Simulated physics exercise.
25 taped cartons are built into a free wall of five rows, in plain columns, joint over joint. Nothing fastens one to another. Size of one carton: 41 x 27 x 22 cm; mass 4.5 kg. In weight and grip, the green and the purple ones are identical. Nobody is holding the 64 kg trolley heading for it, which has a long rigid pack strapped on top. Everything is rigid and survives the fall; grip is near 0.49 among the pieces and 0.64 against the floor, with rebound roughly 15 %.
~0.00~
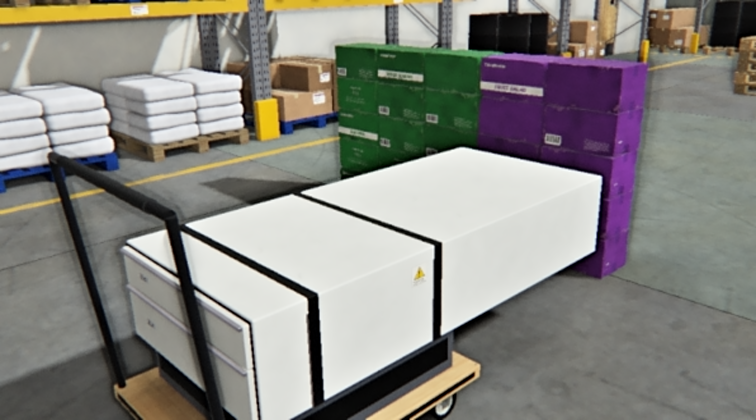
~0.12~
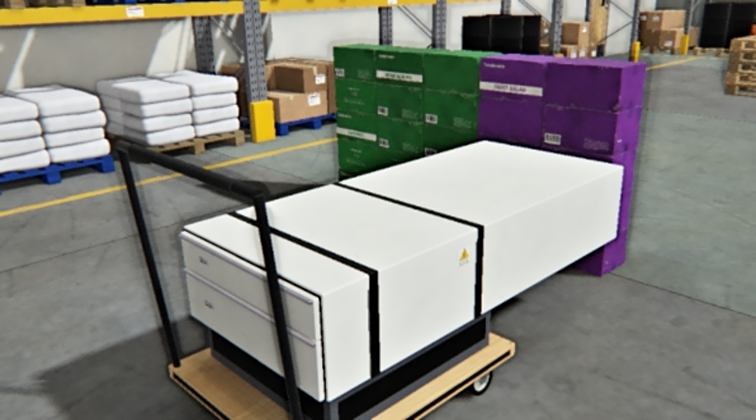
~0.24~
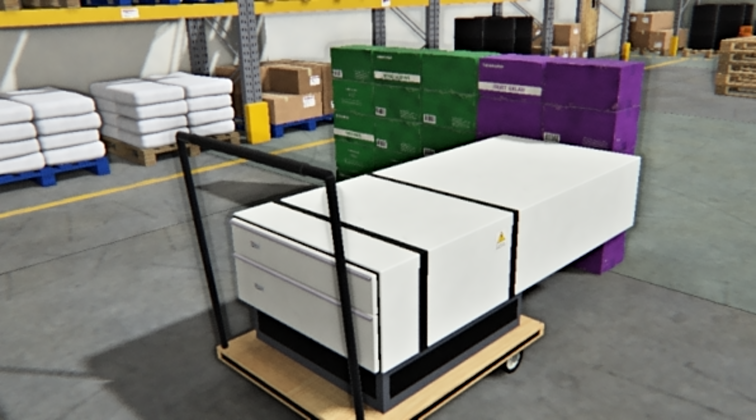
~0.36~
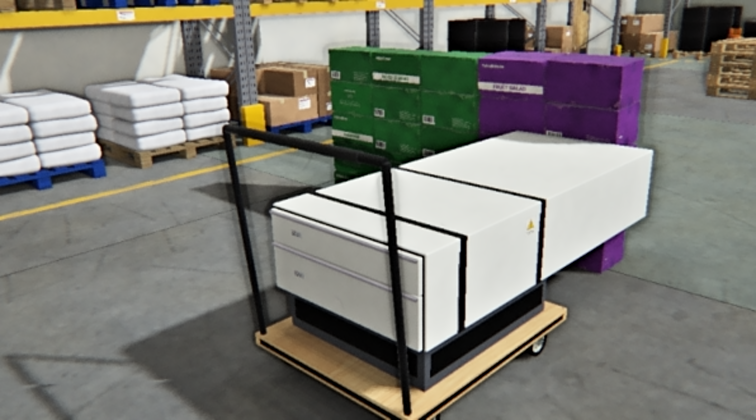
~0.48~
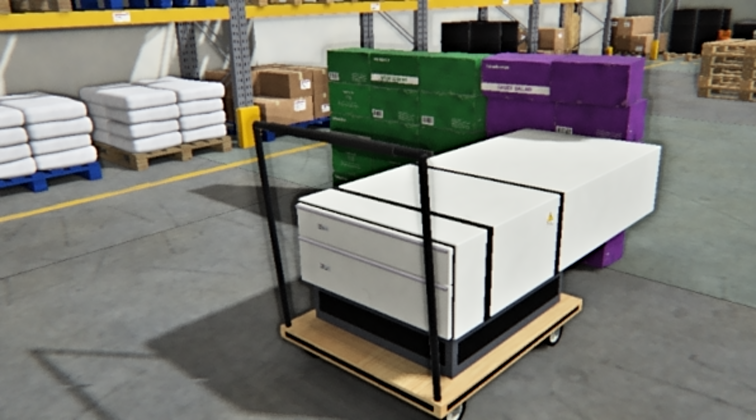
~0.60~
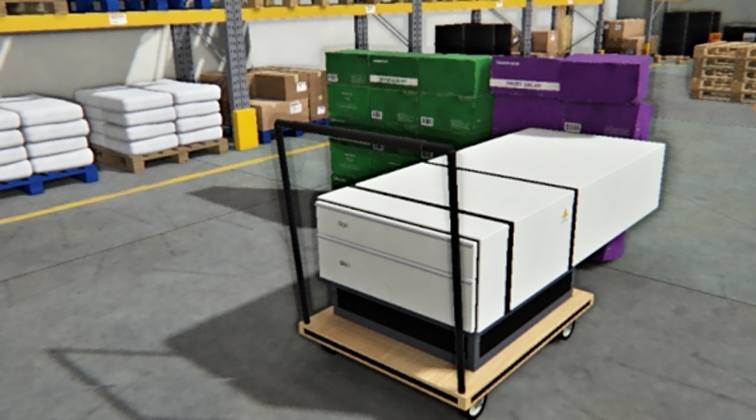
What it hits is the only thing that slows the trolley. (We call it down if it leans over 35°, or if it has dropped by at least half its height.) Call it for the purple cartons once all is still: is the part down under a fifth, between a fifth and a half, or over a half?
Down part: Over a half.
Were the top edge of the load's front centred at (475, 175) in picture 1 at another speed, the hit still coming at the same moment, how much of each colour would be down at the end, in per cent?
Result - purple: 80%; green: 0%.
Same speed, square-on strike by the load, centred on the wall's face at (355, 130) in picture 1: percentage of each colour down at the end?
For purple it's 0 per cent, for green 60 per cent.
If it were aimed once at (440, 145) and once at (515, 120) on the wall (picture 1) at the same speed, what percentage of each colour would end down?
You'd get purple at 50 followed by 100, and green at 60 followed by 30 percent.
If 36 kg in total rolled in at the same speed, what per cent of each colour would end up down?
Down by colour: Purple 40, green 0 per cent.
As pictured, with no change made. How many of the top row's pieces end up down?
2.
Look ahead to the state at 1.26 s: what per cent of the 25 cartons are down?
30 per cent.
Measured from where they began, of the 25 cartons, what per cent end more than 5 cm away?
That is 30 per cent.
After 0.76 s, load 24 cm past the wall's line, still rolling; none of the 10 purple cartons down (0 of 25 in all colours); top purple carton 15° from how it stood.
After 0.98 s, load 31 cm past the wall's line, still rolling; 8 of the 10 purple cartons down (8 of 25 in all colours); top purple carton 40° from how it stood, 13 cm lower.
After 1.26 s, load 38 cm past the wall's line, still rolling; 8 of the 10 purple cartons down (8 of 25 in all colours); top purple carton on its side.
In the end (2.1 s), load 49 cm past the wall's line, still rolling; 8 of the 10 purple cartons down (8 of 25 in all colours); top purple carton on its side; top green carton unmoved. That is 80 per cent. From the last view, middles, top purple carton near (591, 168), top green carton near (359, 67).
